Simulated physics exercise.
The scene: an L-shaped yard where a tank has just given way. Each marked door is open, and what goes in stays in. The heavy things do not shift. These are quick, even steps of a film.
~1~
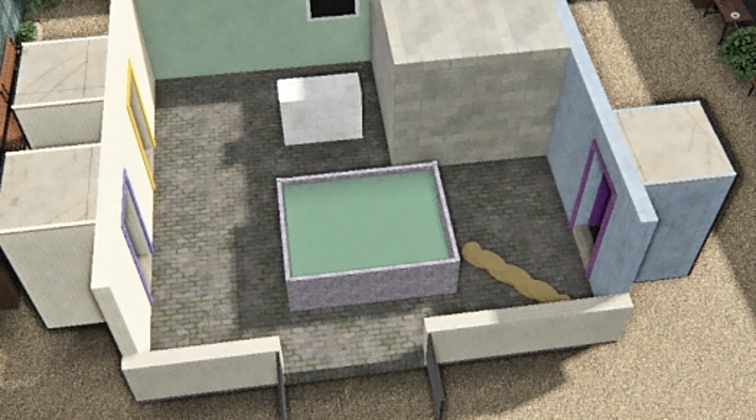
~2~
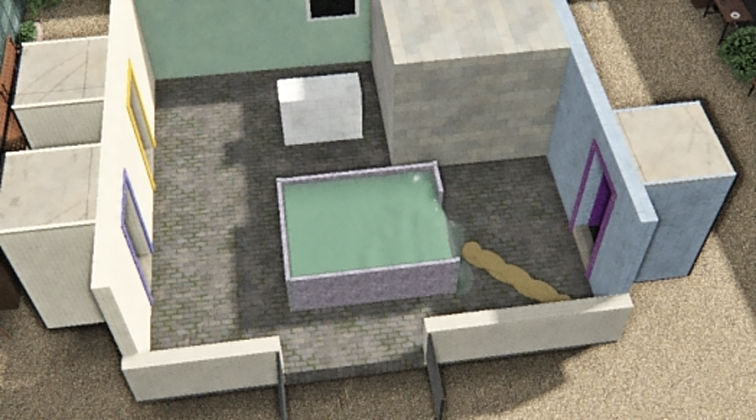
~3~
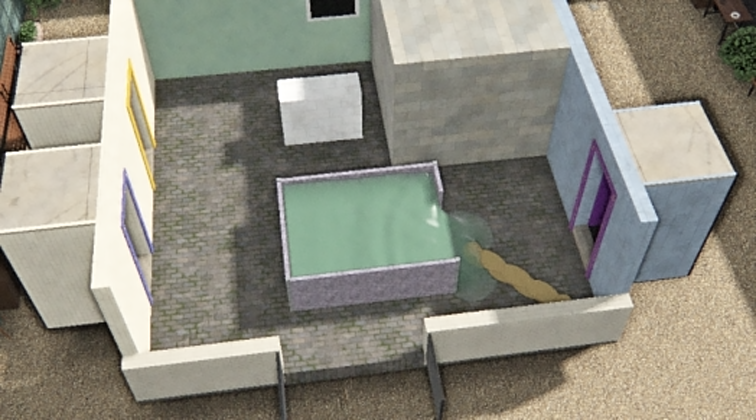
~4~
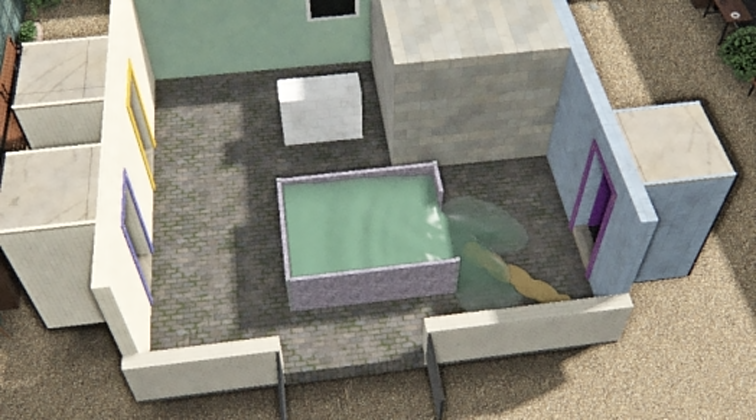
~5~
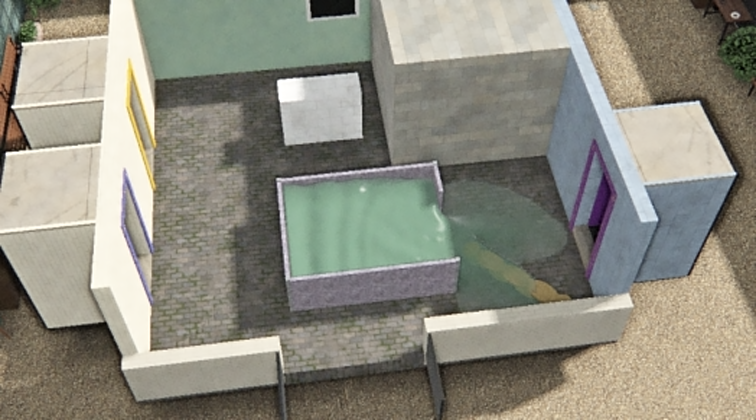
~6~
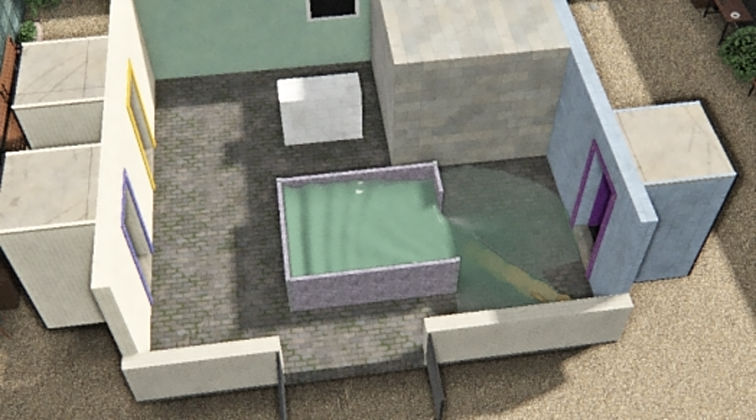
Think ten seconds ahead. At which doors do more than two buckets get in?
The purple door takes more than that; the blue door takes more than that; the yellow door takes more than that.
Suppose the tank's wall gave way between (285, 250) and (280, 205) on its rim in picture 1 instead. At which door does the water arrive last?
It is the purple door.
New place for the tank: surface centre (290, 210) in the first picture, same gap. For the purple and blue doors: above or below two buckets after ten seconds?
In short: The purple door lets more in; the blue door stays under.
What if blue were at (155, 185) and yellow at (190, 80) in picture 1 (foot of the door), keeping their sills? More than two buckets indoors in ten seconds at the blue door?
The blue door floods.
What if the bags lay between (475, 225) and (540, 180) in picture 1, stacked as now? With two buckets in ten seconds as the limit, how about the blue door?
In short: The blue one takes less.
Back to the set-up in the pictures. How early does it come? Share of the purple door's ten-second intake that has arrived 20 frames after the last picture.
Roughly 70 per cent.
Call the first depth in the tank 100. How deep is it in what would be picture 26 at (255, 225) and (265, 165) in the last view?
In turn 0 and 0 in a hundred.
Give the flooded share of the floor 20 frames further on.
Roughly 40 per cent.
A moment on, water covers 20 % of the floor; the purple door over two buckets in, the blue door not reached, the yellow door not reached.
Next, water covers 25 % of the floor; the purple door far over two buckets in, the blue door not reached, the yellow door not reached.
Then, water covers 40 % of the floor; the purple door far over two buckets in, the blue door not reached, the yellow door not reached.
Later, water covers 70 % of the floor; the purple door far over two buckets in, the blue door under two buckets in, the yellow door over two buckets in.
In the end, water covers 95 % of the floor; the purple door far over two buckets in, the blue door over two buckets in, the yellow door far over two buckets in.
